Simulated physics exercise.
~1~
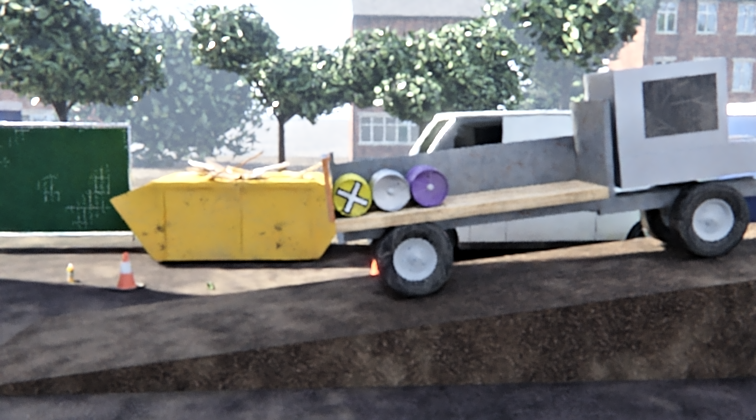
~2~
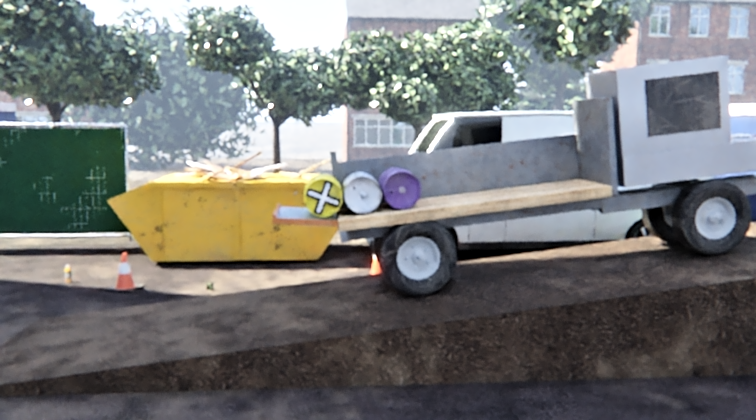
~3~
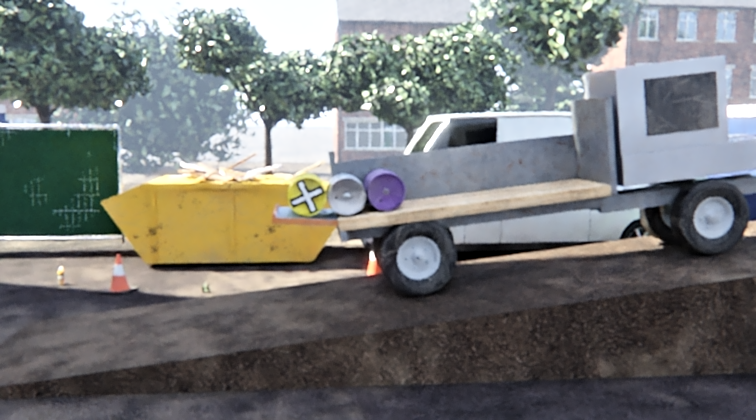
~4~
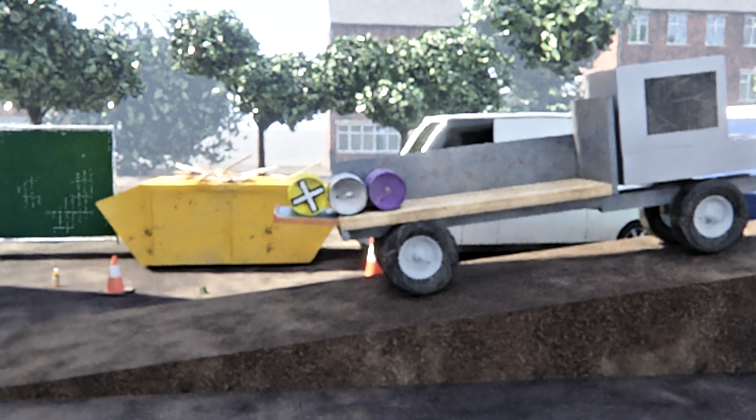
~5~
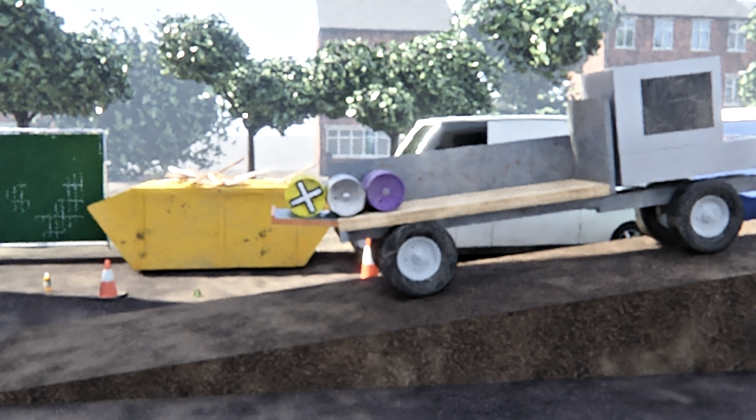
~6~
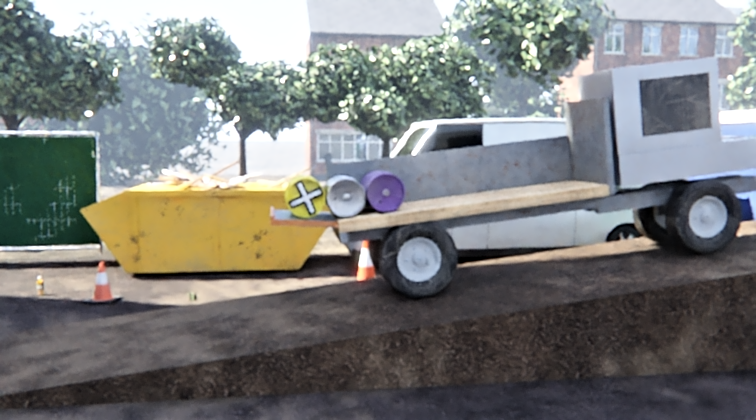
On a sunlit street with trees and brick buildings behind, a grey flatbed truck stands on a brown slope, seen from the side as the view drifts slightly. Three kegs sit together at the left end of its wooden bed, a yellow one marked with a cross, then a white and a purple, near a yellow skip. The upright tailgate drops open to the left, and the kegs roll after it. The yellow keg rolls onto the lowered gate and stops near its outer edge. The white and purple come to rest behind it, and none falls out.
